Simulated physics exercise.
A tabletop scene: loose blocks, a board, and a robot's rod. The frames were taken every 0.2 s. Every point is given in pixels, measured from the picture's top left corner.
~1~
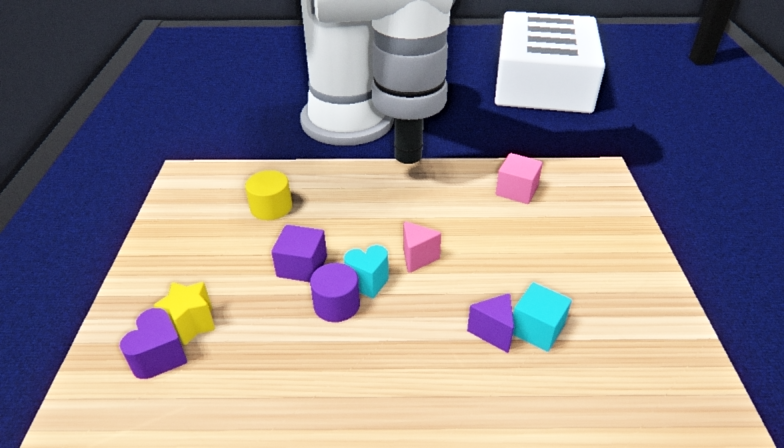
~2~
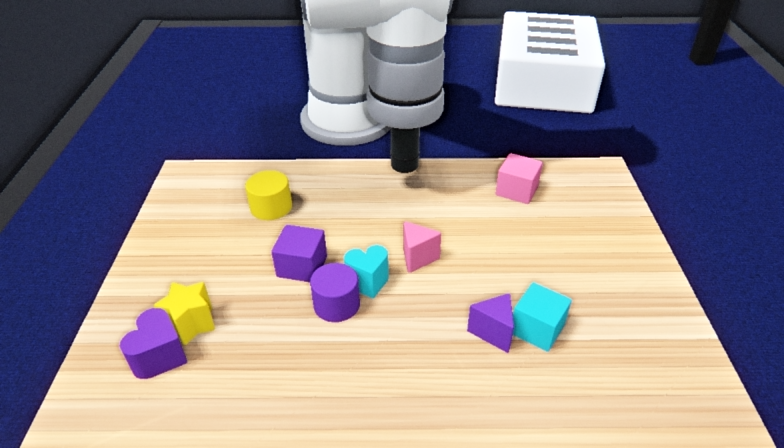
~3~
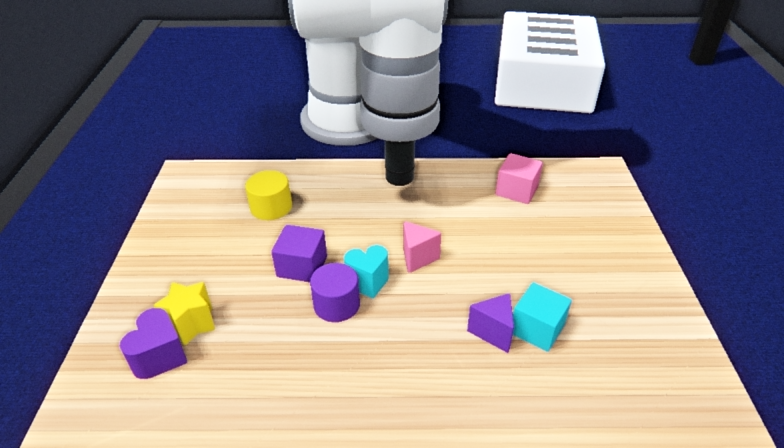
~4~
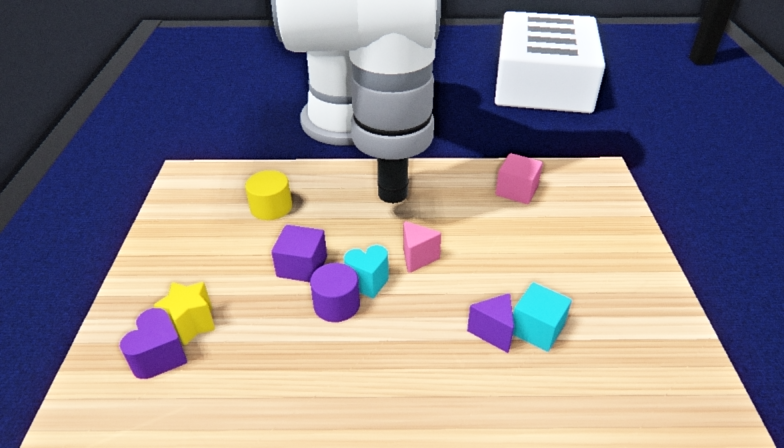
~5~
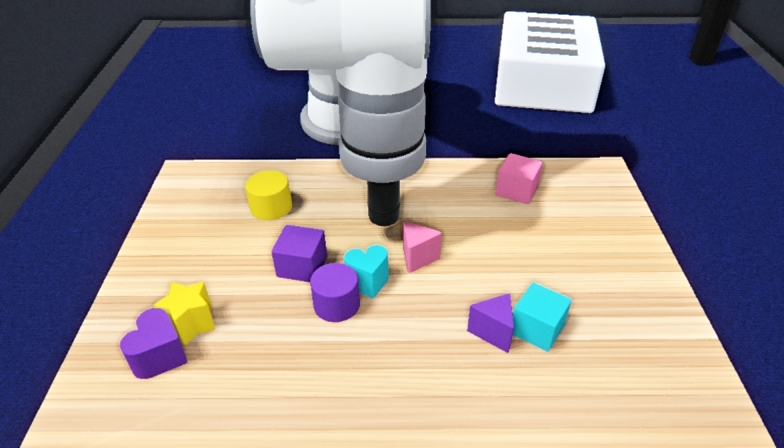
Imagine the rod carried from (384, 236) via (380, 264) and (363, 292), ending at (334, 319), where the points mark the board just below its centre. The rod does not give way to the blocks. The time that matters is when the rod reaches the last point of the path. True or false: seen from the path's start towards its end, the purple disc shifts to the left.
False - the claim does not hold.
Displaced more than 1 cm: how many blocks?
Count: Two.
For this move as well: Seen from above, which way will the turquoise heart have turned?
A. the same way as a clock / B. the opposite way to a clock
Option B.
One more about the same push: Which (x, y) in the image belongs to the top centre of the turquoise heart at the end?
By then it is at (350, 313).
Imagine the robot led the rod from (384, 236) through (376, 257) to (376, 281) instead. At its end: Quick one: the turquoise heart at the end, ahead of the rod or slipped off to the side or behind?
When the path is over, you would find the turquoise heart still in front of the rod.
On the path given first. One third of the way, rod at (379, 245); turquoise heart at (366, 261), turned 15° clockwise.
Two thirds of the way, rod at (361, 274); purple disc at (311, 298); turquoise heart at (358, 291), turned 15° clockwise.
At the end, rod at (332, 299); purple disc at (292, 312); turquoise heart at (350, 313), turned 25° anticlockwise; pink triangle not moved.
